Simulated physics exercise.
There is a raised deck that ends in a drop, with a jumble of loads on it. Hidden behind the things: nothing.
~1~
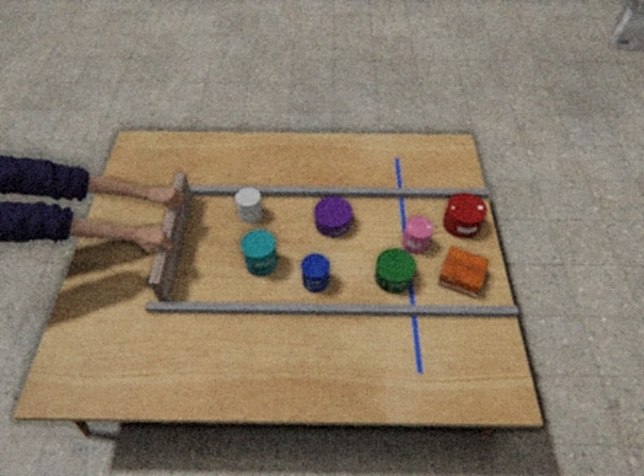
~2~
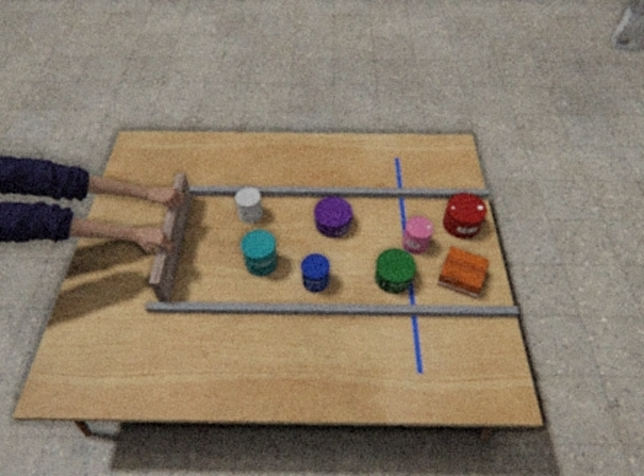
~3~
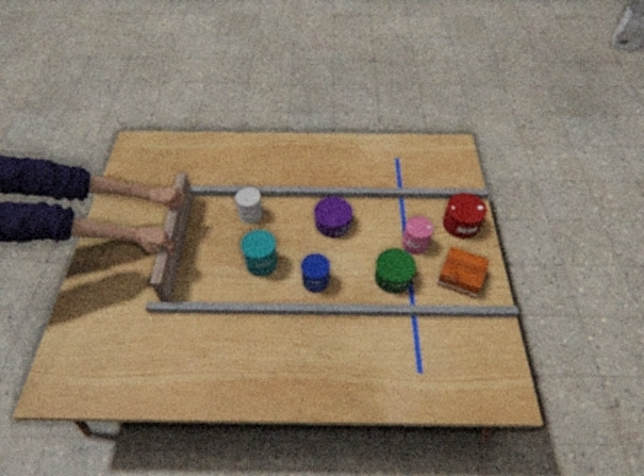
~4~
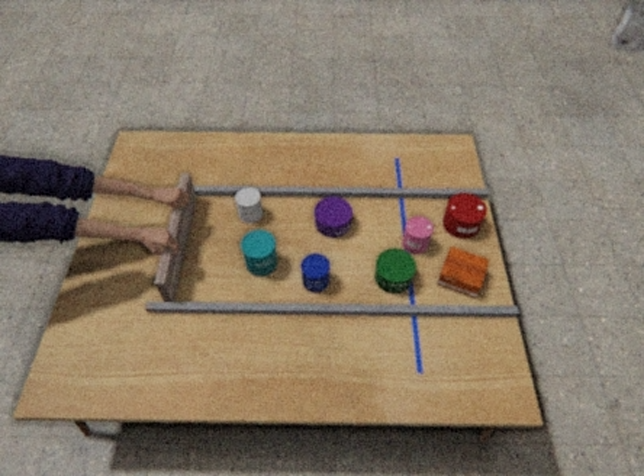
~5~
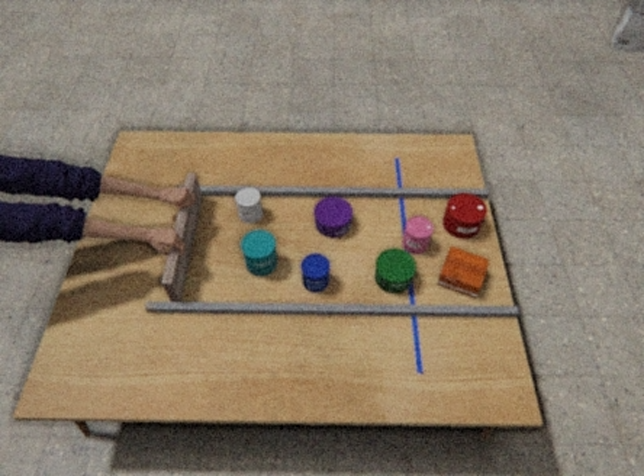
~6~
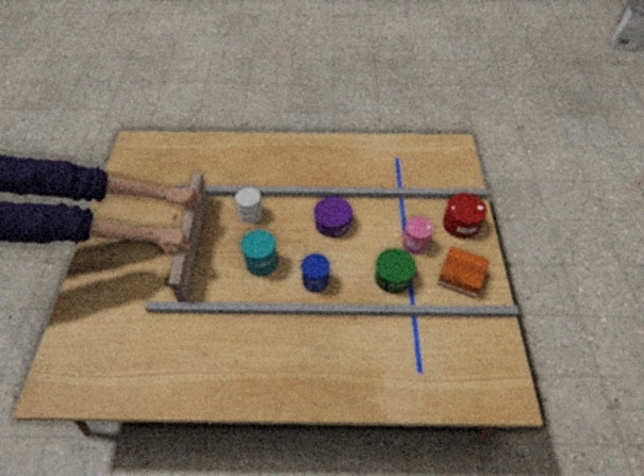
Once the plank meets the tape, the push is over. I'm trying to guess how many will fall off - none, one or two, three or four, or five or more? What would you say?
The drop count fails to reach one.
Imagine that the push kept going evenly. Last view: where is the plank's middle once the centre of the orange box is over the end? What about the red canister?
First near (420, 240), second near (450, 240).
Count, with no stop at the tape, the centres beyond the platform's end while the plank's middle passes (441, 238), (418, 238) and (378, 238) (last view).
Respectively, 1, 0 and 0.
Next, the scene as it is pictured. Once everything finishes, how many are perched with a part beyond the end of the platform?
You'd get 1.
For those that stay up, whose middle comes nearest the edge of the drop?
The orange box ends up foremost.
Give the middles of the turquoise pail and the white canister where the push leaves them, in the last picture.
The turquoise pail settles near (427, 257); as for the white canister, near (416, 204).
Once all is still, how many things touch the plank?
Tally at the end: 4.
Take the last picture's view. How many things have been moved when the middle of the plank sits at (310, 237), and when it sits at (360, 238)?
I get 4 at the one place and 6 at the other.
Soon after, none off yet; red canister at rest near (464, 216); orange box at rest near (463, 272); pink canister at rest near (417, 235).
At rest, the number that fall off is zero.
